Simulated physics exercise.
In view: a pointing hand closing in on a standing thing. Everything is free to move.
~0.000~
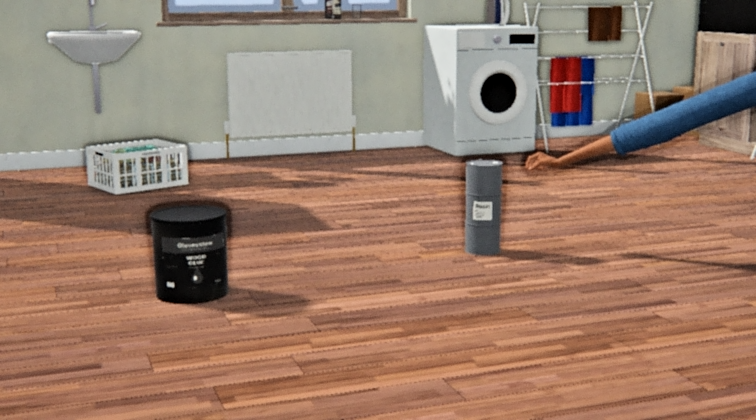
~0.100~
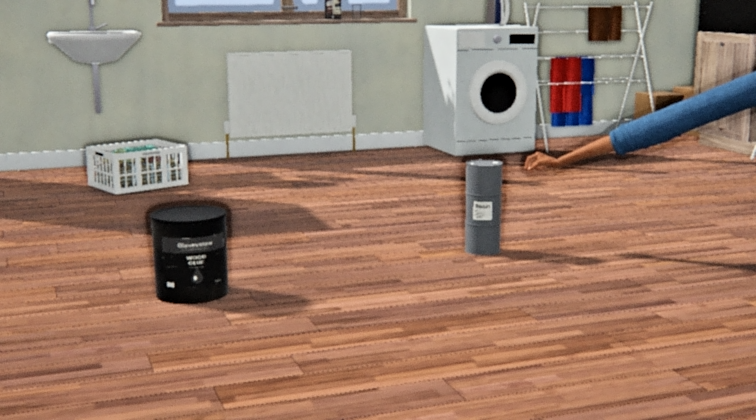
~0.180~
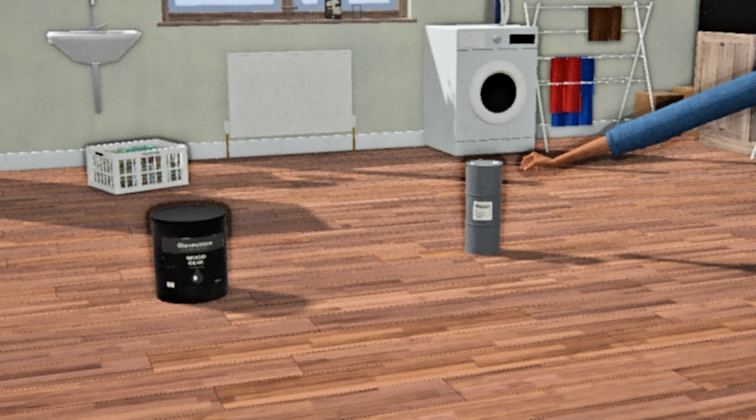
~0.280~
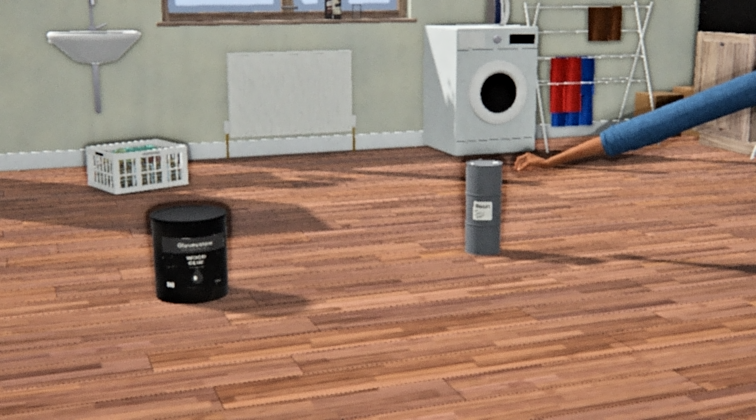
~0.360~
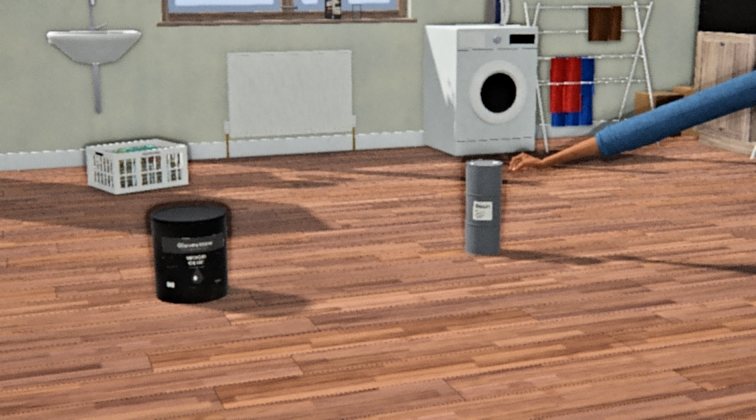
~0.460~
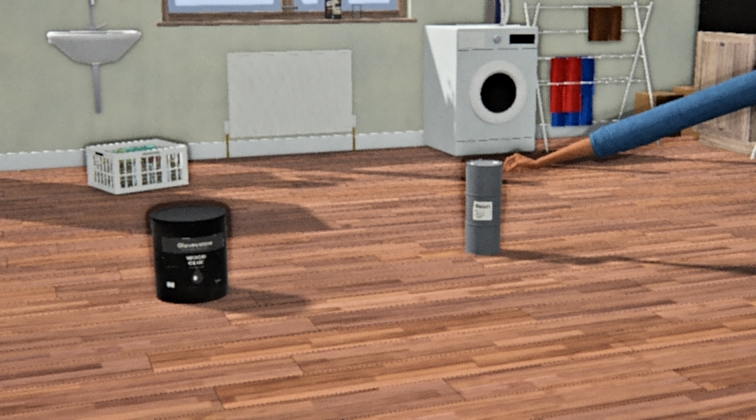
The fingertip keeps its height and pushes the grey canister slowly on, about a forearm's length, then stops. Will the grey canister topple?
The grey canister topples.
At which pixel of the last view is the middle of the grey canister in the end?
Near (416, 240).
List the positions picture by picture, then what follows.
In the first picture, grey canister (483, 207).
In the second picture, grey canister (483, 207).
In the third picture, grey canister (483, 207).
In the fourth picture, grey canister (483, 207).
In the fifth picture, grey canister (483, 207).
In the sixth picture, grey canister (483, 207).
By 1.06 s, grey canister tilted by 27° near (462, 206).
By 1.36 s, grey canister tilted by 68° near (435, 222).
When it is over (2.2 s), lying over on the floor, grey canister. End places, in pixels of the last picture, grey canister near (416, 240).
